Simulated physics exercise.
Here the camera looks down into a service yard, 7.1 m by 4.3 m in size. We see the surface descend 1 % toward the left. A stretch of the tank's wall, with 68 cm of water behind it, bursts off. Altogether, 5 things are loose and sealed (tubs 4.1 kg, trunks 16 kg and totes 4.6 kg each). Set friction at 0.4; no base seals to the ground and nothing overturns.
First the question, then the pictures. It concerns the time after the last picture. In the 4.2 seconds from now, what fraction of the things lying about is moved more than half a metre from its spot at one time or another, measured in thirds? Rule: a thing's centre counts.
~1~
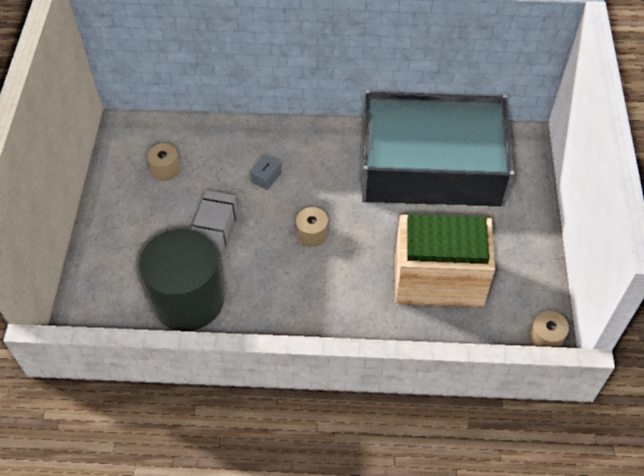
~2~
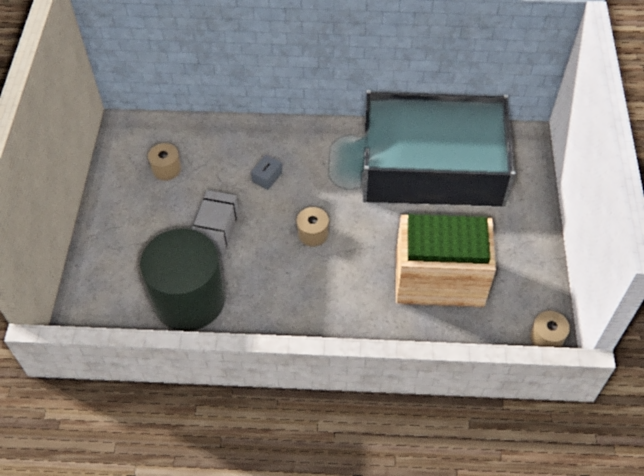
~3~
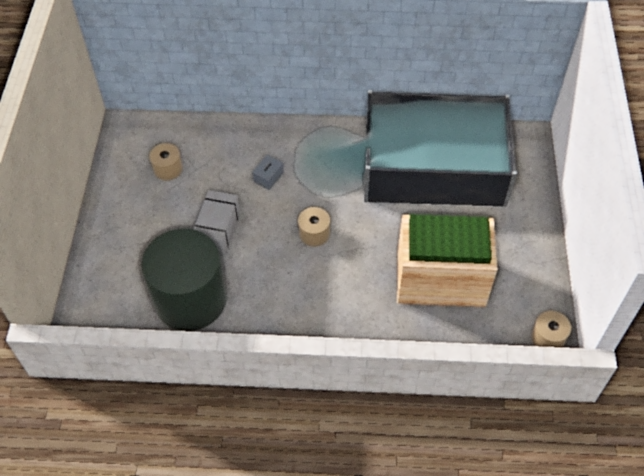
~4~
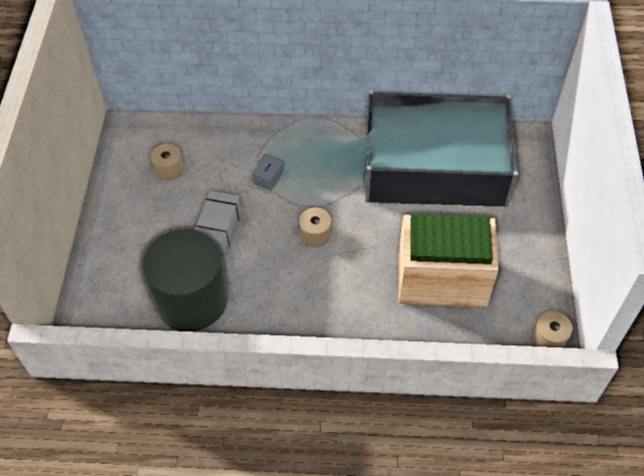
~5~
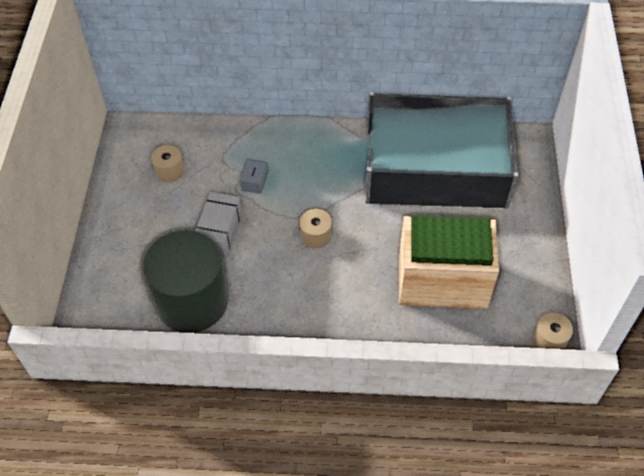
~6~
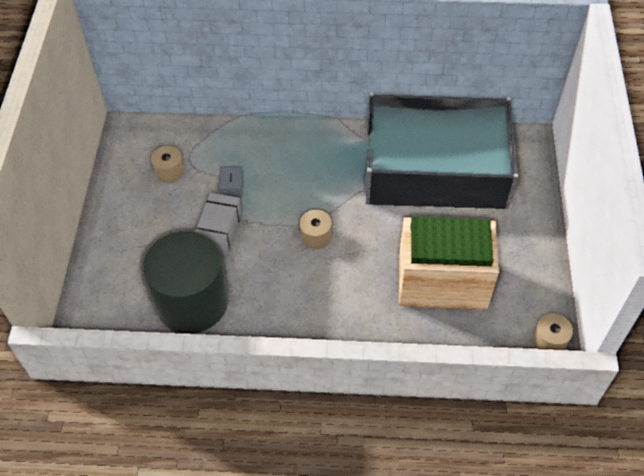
Answer: The medium band.
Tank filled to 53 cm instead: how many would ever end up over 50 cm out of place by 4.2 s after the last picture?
You'd get 3 in that case.
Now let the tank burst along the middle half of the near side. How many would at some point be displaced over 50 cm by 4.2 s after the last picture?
The answer would then be 5.
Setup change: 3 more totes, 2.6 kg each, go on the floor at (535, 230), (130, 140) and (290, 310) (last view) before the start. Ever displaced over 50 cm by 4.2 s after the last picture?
Order as listed: Inside half a metre / beyond half a metre / inside half a metre.
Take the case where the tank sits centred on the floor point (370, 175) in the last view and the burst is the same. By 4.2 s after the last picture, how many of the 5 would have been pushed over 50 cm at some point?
3.
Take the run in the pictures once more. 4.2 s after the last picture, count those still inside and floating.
Of them, 3.
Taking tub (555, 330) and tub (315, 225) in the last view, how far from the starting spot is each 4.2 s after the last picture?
In that order: 0 cm, 20 cm.
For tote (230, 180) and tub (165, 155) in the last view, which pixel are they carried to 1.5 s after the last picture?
First near (78, 232), second near (102, 158).
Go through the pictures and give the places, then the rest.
A tote at (266, 168), on the bottom; a tub at (552, 326), on the bottom; 2.8 m2 under water; 0 of 5 have shifted, in the first frame.
A tote at (267, 167) rests on the ground; a tub at (552, 326) rests on the ground; water covers 3.2 m2; 0 of 5 have shifted, in the second frame.
A tote at (268, 167) rests on the ground; a tub at (554, 326) rests on the ground; 3.9 m2 under water; 0 of 5 have shifted, in the third frame.
A tote at (268, 168), on the bottom; a tub at (555, 326), on the bottom; water covers 4.8 m2; 0 of 5 have shifted, in the fourth frame.
A tote at (254, 172), on the bottom, 24 cm from its start; a tub at (556, 328), on the bottom; 5.8 m2 under water; 1 of 5 have shifted, in the fifth frame.
A tote at (231, 178) rests on the ground, 59 cm from its start; a tub at (556, 329), on the bottom; 7.0 m2 under water; 1 of 5 have shifted, in the sixth frame.
Then, 0.4 s after the last picture 1 of 5 are over 50 cm from their spots; 0 afloat.
Then, 1.5 s after the last picture 3 of 5 are over 50 cm from their spots; 2 afloat.
Then, 2.8 s after the last picture 3 of 5 are over 50 cm from their spots; 3 afloat.
Then, 4.2 s after the last picture 3 of 5 are over 50 cm from their spots, and 3 have been at some point; 3 afloat.
